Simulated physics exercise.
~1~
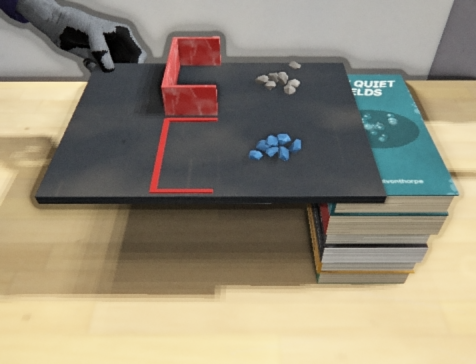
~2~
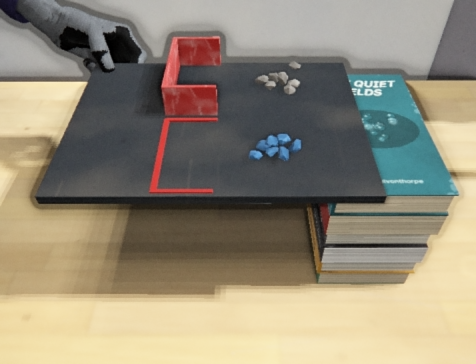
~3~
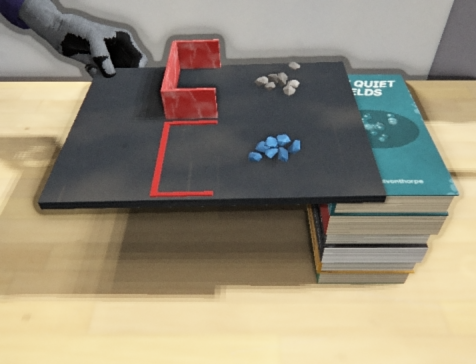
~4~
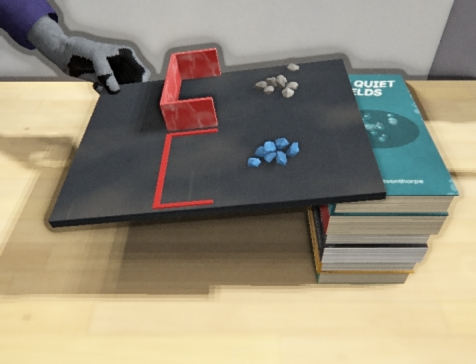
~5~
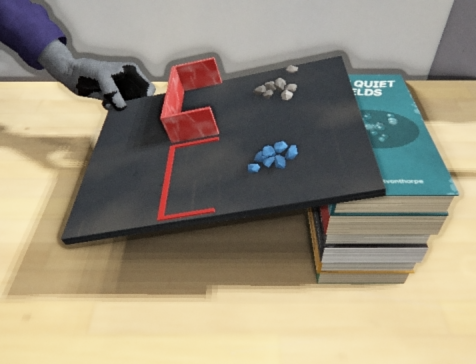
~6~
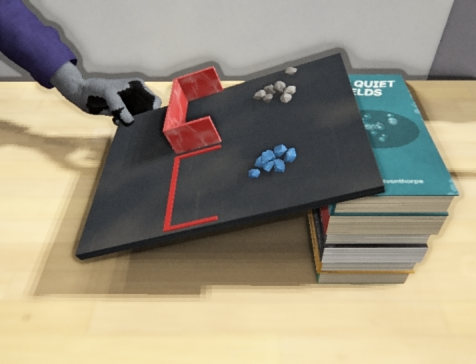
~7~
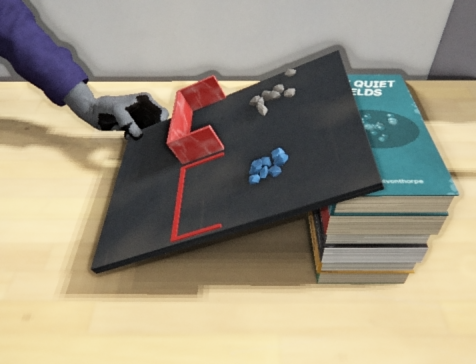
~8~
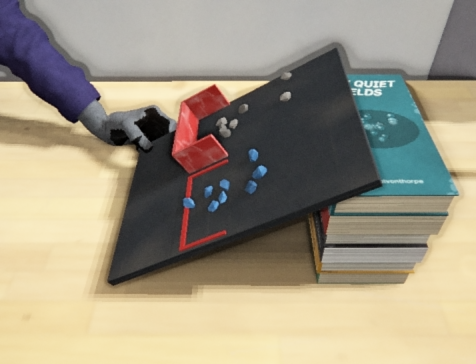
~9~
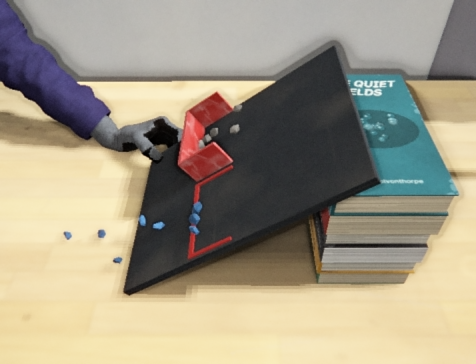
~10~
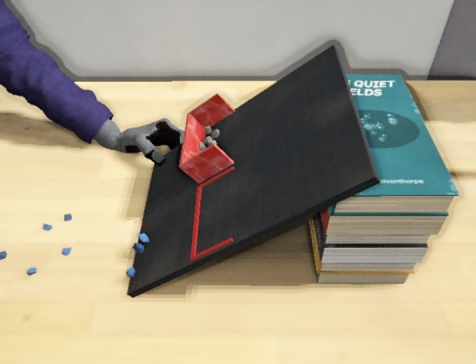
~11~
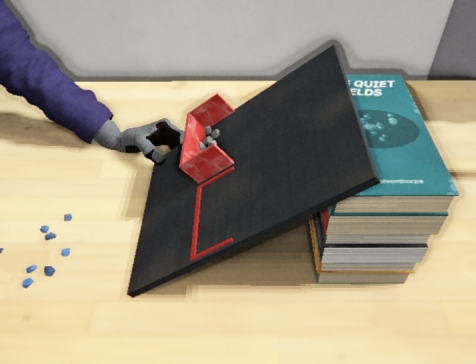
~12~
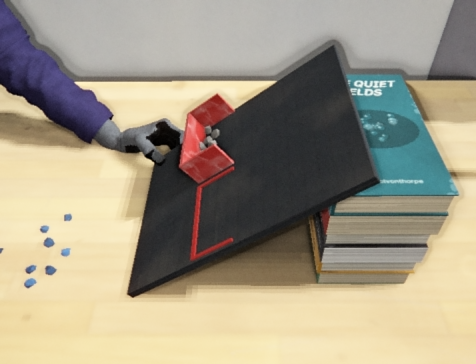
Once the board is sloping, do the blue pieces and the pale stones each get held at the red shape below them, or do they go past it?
The blue pieces go past the flat red outline and end up on the table. The pale stones are stopped by the raised red barrier and stay gathered there.
